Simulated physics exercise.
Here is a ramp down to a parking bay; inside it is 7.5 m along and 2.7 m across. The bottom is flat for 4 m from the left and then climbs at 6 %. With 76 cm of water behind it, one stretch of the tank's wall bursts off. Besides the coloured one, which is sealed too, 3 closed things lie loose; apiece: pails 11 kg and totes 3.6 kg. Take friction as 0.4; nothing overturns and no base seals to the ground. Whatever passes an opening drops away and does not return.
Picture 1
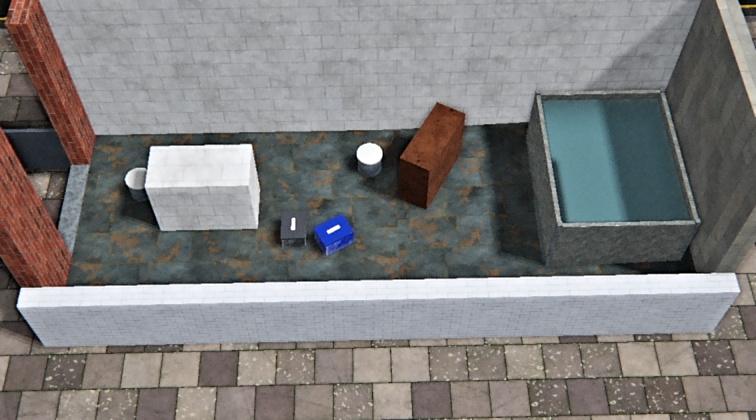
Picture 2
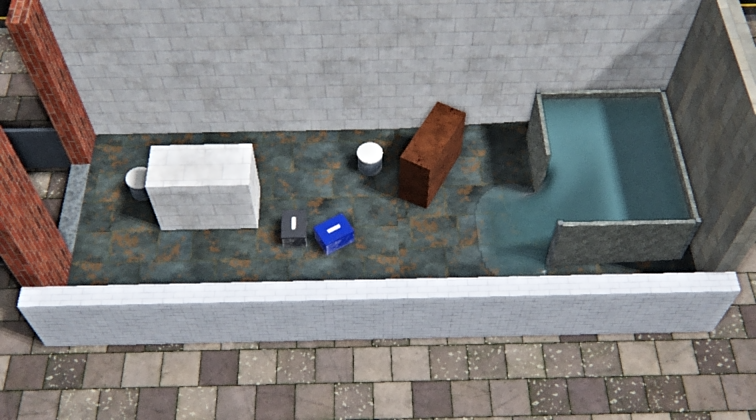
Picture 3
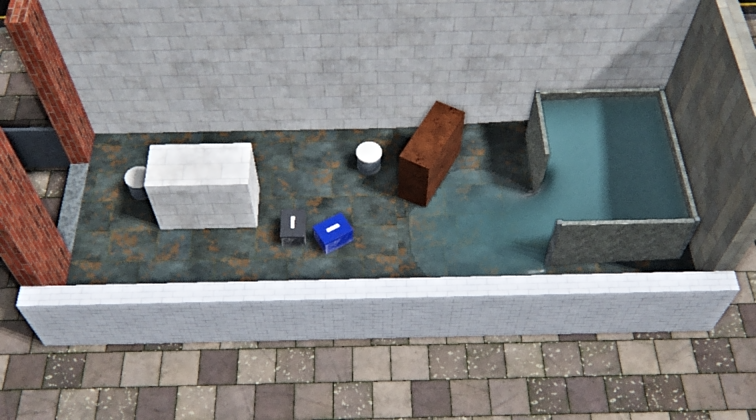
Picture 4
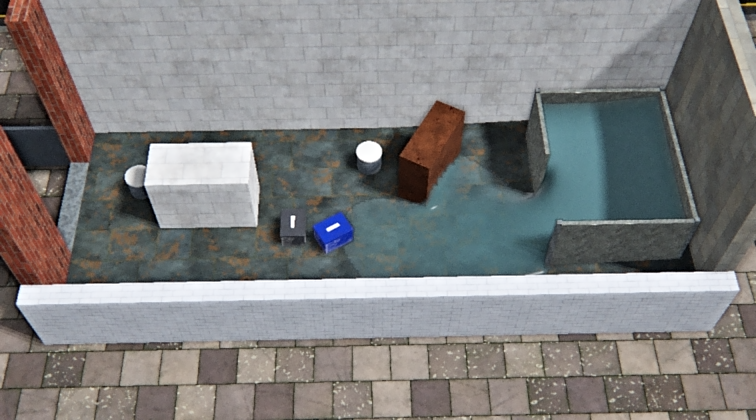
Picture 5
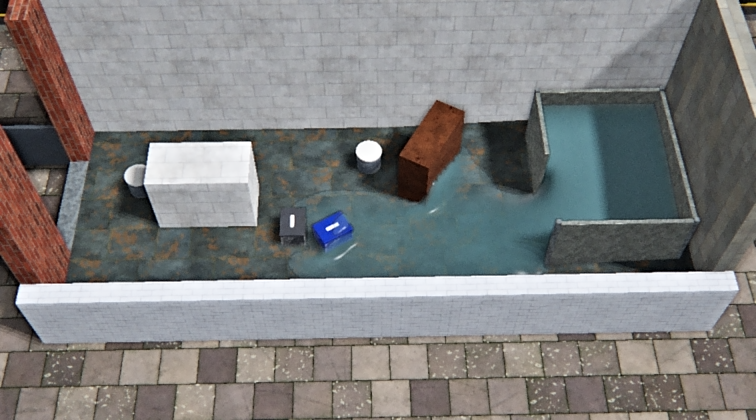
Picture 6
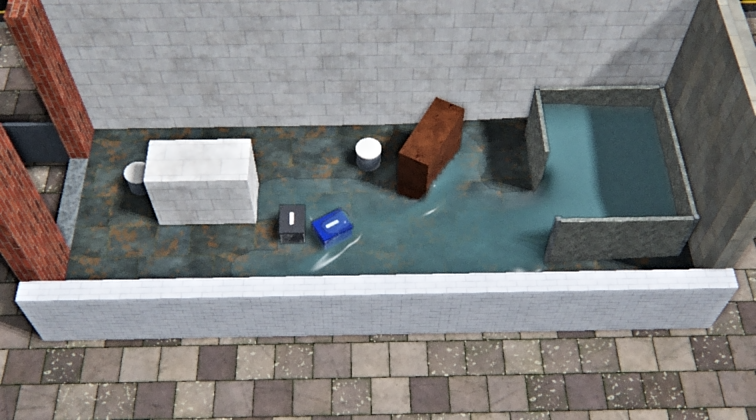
Water pours through a gap that opens in the left wall of a grey tank at the right of a walled, sunken bay, seen from a fixed, high angle. On the dark, rust-mottled floor are a white block and pail at left, a dark box, a blue tote and a white pail mid-floor, and a tilted brown block. The sheet spreads leftward past the brown block and around the tote, which shifts barely.
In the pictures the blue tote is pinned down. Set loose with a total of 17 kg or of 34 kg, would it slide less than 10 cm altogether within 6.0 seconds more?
I expect that neither weight holds it.
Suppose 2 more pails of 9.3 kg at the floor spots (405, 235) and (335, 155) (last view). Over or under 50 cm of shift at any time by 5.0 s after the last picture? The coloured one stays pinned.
In that order: Past it, under.
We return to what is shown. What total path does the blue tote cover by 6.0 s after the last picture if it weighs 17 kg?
Some 750 cm in all.
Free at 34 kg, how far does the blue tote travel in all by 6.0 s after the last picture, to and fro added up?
About 400 cm.
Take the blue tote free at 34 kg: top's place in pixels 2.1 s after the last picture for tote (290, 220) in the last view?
Around (91, 191).
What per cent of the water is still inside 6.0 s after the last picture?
Some 68 per cent remains.
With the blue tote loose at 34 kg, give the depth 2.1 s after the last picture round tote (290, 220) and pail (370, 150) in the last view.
Roughly 15 and 1 cm.
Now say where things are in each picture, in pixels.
In the first frame, the blue tote at (333, 230), on the bottom; 2.9 m2 under water; 0 of 4 have shifted.
In the second frame, the blue tote at (334, 229), on the bottom; 3.9 m2 under water; 0 of 4 have shifted.
In the third frame, the blue tote at (333, 228) rests on the ground; water covers 5.4 m2; 0 of 4 have shifted.
In the fourth frame, the blue tote at (333, 228), on the bottom; 6.5 m2 under water; 0 of 4 have shifted.
In the fifth frame, the blue tote at (332, 227), on the bottom; 7.5 m2 under water; 0 of 4 have shifted.
In the sixth frame, the blue tote at (332, 224), on the bottom; water covers 8.7 m2; 0 of 4 have shifted.
Then, 0.4 s after the last picture the blue tote would be 73 cm from its start with 17 kg and 43 cm from its start with 34 kg; 12 cm of water round it then.
Then, 2.1 s after the last picture the blue tote would be 291 cm from its start with 17 kg and 224 cm from its start with 34 kg; 12 cm of water round it then.
Then, 3.9 s after the last picture the blue tote would be 231 cm from its start with 17 kg and 349 cm from its start with 34 kg; 16 cm of water round it then.
Then, 6.0 s after the last picture the blue tote would be 137 cm from its start with 17 kg and gone out with 34 kg.
